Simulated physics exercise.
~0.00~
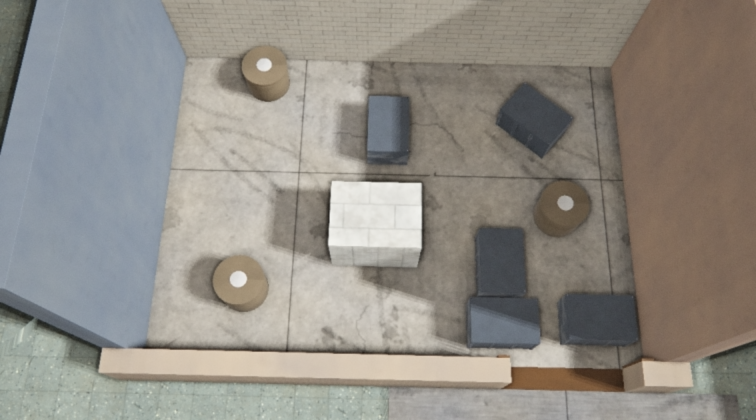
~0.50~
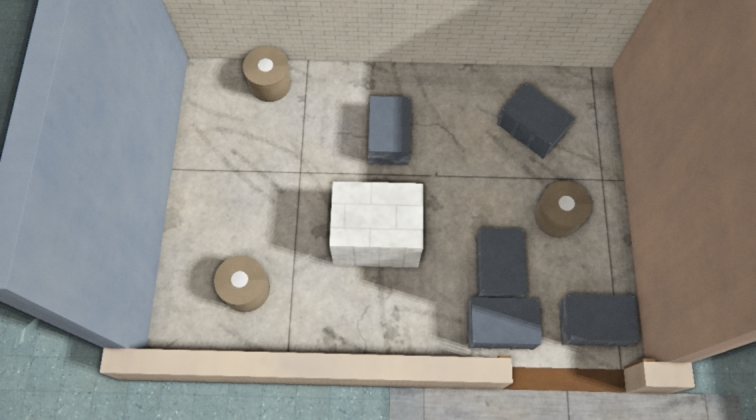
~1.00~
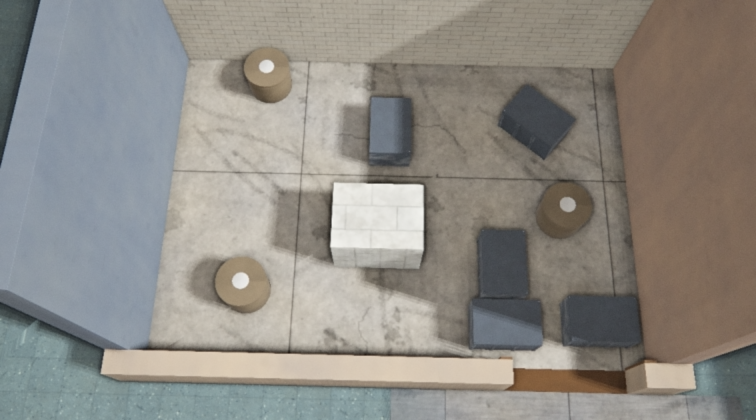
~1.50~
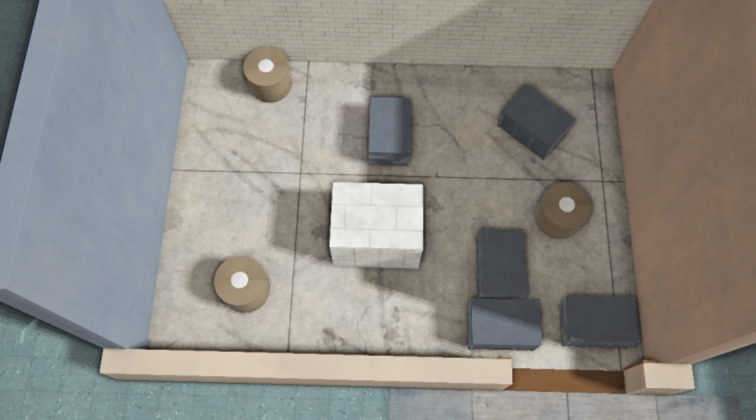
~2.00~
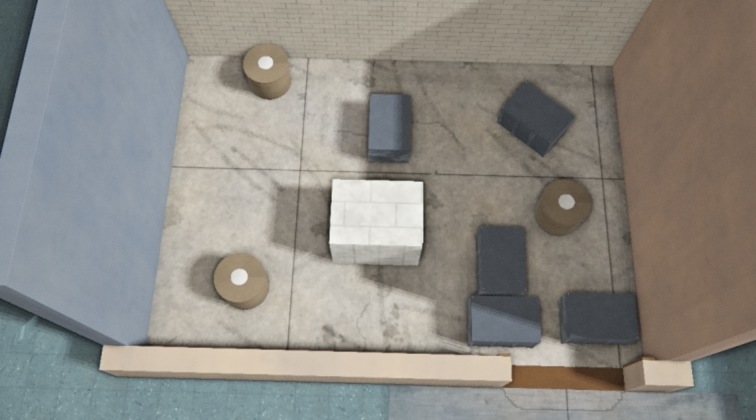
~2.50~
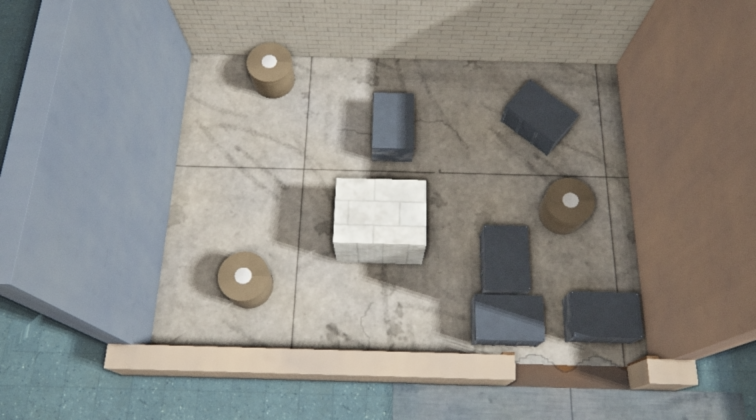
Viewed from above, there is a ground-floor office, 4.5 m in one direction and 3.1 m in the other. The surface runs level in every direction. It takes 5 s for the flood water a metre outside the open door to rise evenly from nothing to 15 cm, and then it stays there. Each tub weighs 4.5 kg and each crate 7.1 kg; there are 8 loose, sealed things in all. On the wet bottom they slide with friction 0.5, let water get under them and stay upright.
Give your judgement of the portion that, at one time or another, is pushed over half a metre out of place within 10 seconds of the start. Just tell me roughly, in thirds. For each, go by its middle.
It is a large fraction, two thirds or more.
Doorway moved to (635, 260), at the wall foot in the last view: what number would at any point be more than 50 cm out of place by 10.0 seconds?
Count: 6.
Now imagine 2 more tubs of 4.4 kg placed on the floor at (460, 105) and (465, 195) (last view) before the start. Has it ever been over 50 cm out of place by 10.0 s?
Well, the first one tops the mark, and the second tops the mark.
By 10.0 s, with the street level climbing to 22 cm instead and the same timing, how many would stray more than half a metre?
The count would be 7.
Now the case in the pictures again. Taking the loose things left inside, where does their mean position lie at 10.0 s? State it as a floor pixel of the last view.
(398, 163).
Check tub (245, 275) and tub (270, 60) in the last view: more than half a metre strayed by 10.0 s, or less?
The first is within the limit and the second is beyond the limit.
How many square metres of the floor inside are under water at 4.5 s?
Near 2.5 m2 in all.
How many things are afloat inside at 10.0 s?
Total: 6.
After 3.5 s 0 of 8 are over 50 cm from their spots; 0 afloat.
After 4.5 s 1 of 8 are over 50 cm from their spots; 0 afloat.
After 7.0 s 5 of 8 are over 50 cm from their spots; 3 afloat.
After 10.0 s 7 of 8 are over 50 cm from their spots, and 7 have been at some point; 6 afloat.
